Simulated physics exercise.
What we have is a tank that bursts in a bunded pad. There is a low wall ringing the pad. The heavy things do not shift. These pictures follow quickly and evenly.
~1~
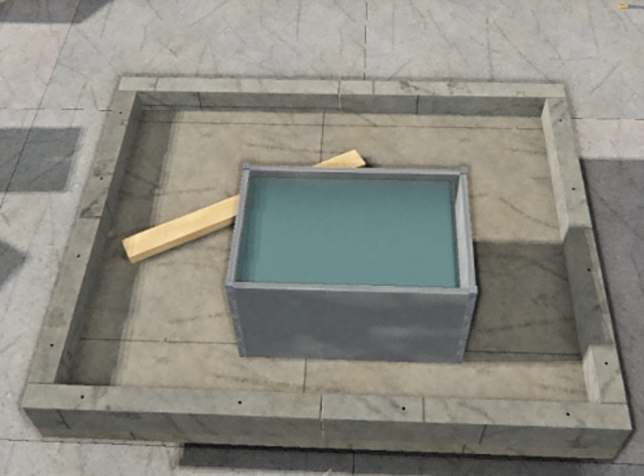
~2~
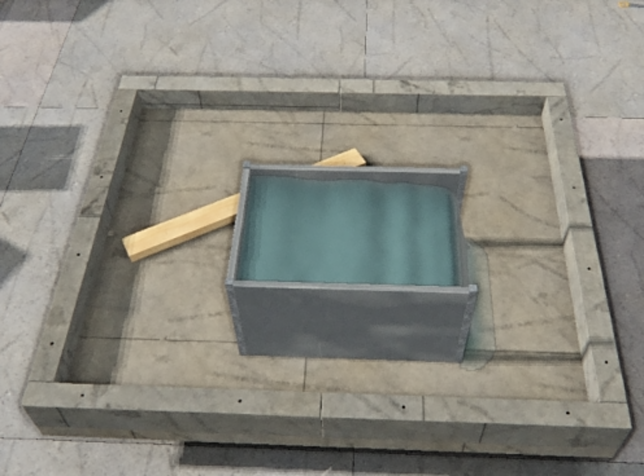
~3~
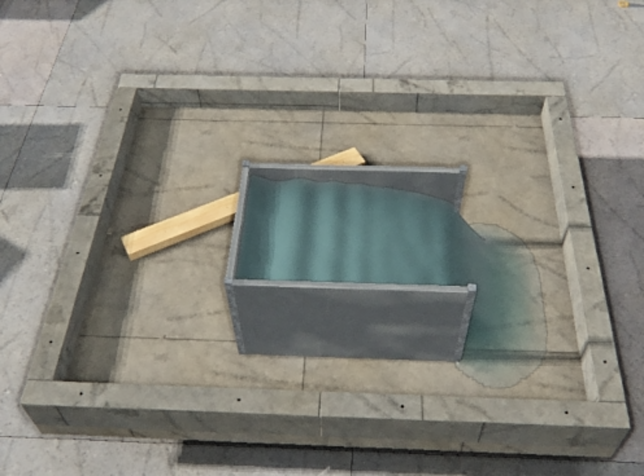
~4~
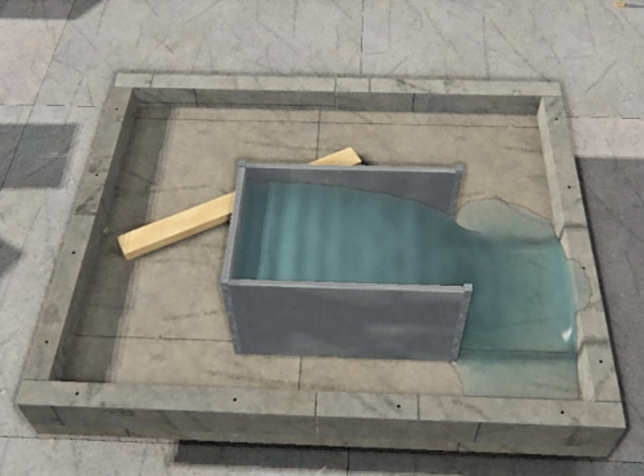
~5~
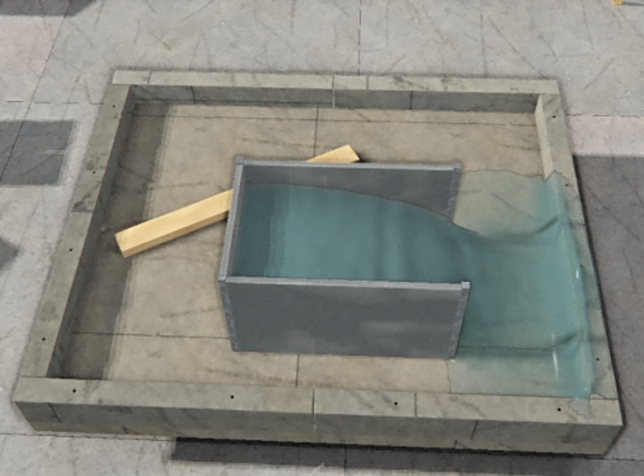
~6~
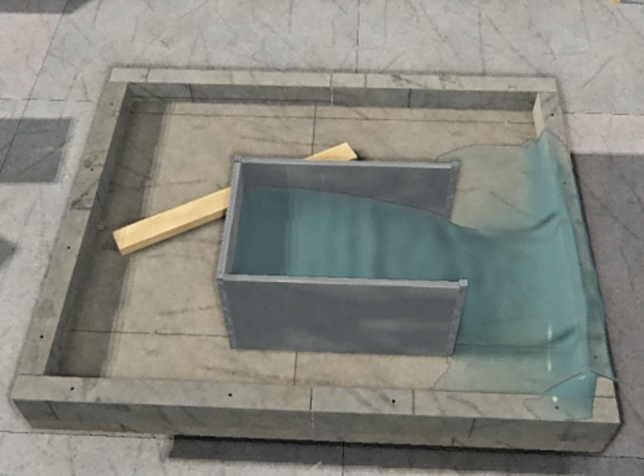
A grey, open-topped rectangular tank of blue-green water sits on a stone-paved pad ringed by a low, pale wall, seen from above at an angle. A light wooden plank lies diagonally behind the tank's left side, and dark shadows cross the paving outside. The tank's right end opens and water pours out rightward, spreads across the pad and surges up over the right wall, while the view shifts very slightly.
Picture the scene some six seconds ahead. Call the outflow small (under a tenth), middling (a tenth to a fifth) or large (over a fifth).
Large.
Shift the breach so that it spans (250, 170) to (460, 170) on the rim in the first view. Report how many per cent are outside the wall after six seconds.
About 16 %.
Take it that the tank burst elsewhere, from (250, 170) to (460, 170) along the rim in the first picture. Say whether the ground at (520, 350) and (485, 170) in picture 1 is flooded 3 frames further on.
Spared, soaked.
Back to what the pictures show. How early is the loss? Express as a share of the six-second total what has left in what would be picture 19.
Close to 95 %.
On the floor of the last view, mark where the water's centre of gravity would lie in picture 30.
Roughly (347, 241) in the last picture.
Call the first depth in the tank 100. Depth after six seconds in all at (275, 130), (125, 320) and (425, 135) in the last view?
10, 6, 10 %.
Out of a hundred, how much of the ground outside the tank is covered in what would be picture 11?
That's roughly 30 per cent.
A moment on, water covers 25 % of the floor; the low wall has let 10 % over.
Next, water covers 30 % of the floor; the low wall has let 17 % over.
Then, water covers 60 % of the floor; the low wall has let 32 % over.
Later, water covers 75 % of the floor; the low wall has let 33 % over.
In the end, water covers 85 % of the floor; the low wall has let 33 % over.
